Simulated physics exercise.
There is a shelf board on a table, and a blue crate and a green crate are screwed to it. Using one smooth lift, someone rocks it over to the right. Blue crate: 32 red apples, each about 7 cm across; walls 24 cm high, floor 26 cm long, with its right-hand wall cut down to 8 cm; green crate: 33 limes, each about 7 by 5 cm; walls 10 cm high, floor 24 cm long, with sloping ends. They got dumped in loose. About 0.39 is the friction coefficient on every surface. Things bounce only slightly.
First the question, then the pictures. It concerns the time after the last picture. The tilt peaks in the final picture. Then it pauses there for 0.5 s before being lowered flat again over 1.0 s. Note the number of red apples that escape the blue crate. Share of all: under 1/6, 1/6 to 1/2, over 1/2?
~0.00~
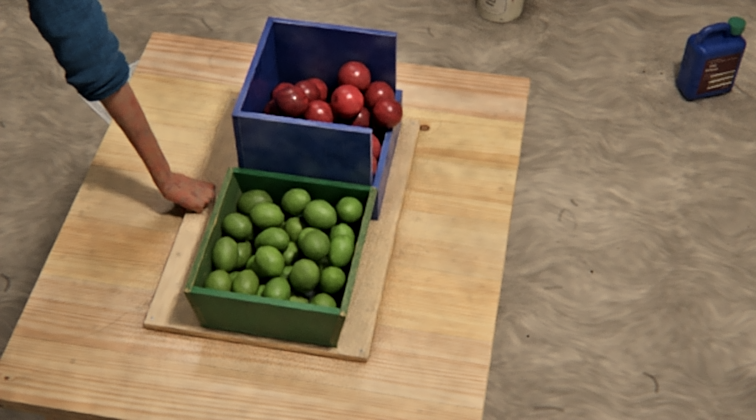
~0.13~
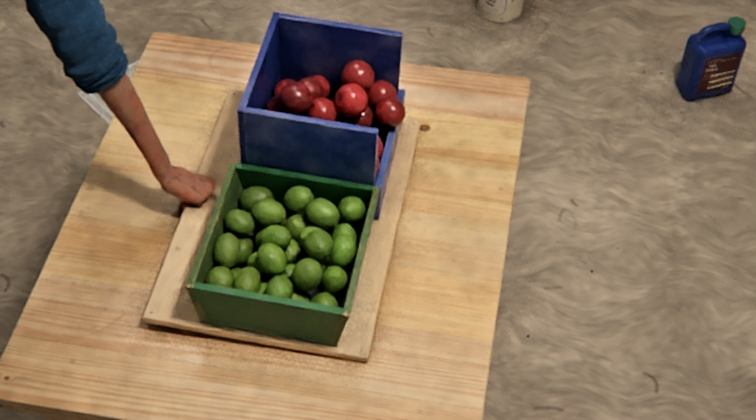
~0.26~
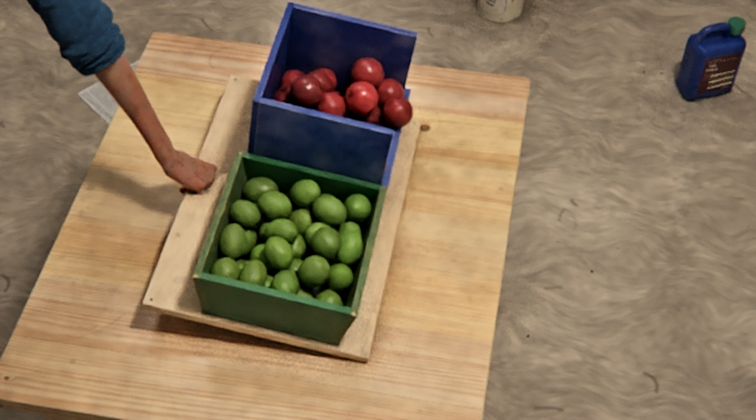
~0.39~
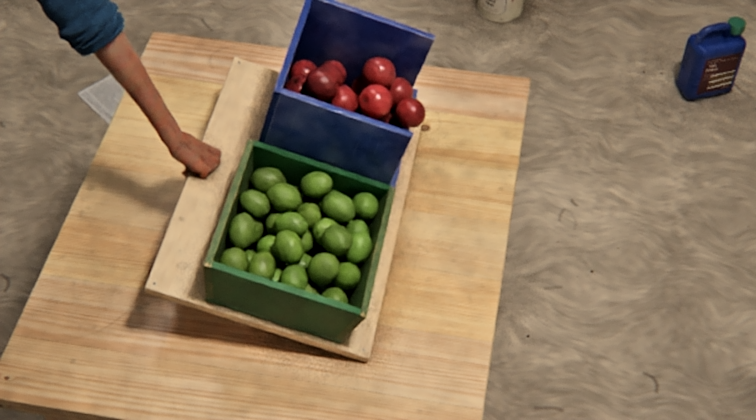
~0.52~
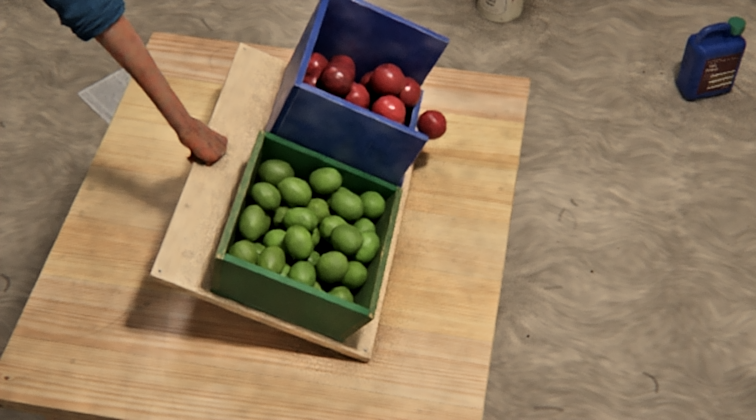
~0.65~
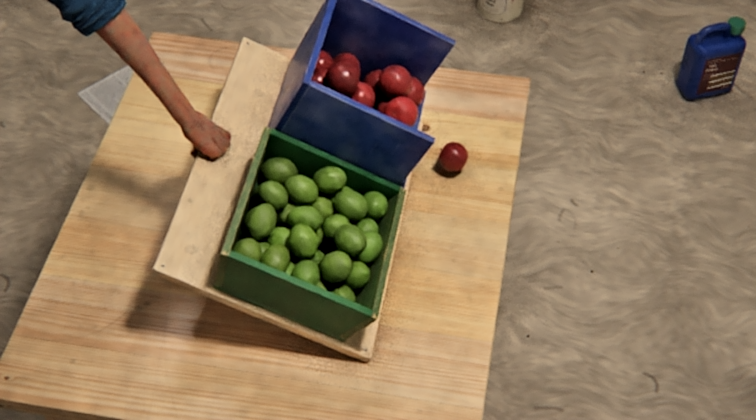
Under 1/6.
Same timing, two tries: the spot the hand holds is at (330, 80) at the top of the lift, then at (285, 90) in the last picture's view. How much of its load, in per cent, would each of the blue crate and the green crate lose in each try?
Loss per try - blue crate 70 / 60 percent, green crate 40 / 20 percent.
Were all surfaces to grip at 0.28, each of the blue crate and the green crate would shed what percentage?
In that case the blue crate sheds 10 per cent, while the green crate sheds 0 per cent.
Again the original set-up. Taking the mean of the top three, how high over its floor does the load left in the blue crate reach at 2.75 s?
I'd say near 18 cm.
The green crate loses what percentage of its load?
I'd put the green crate at some 0 per cent.
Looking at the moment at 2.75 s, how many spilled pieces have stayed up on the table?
My count comes to close to 1.
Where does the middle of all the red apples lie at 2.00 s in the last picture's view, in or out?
Near (328, 128).
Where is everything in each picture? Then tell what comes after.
In the first frame (places track the rim corner closest to us here), blue crate (372, 131); green crate (340, 312); tipped 0°; all still inside.
Blue crate (378, 131); green crate (343, 311); tipped 3°, in the second frame.
Blue crate (394, 132); green crate (351, 311); tipped 9°, in the third frame.
Blue crate (413, 135); green crate (361, 312); tipped 16°, in the fourth frame.
Blue crate (429, 139); green crate (369, 313); tipped 22°; 1 out, the lowest apple at (432, 125), in the fifth frame.
Blue crate (435, 140); green crate (372, 313); tipped 25°; 1 out, the lowest apple at (453, 157), in the sixth frame.
After 0.99 s, tilt 25°; the blue crate is down by 2 of 32 and the green crate has all 33.
After 1.41 s, tilt 21°; the blue crate is down by 2 of 32 and the green crate has all 33.
After 2.00 s, tilt 2°; the blue crate is down by 2 of 32 and the green crate has all 33.
Outcome (at 2.75 s), the blue crate is down by 2 of 32 and the green crate has all 33. Asked share, 2 of 32, 6 per cent.
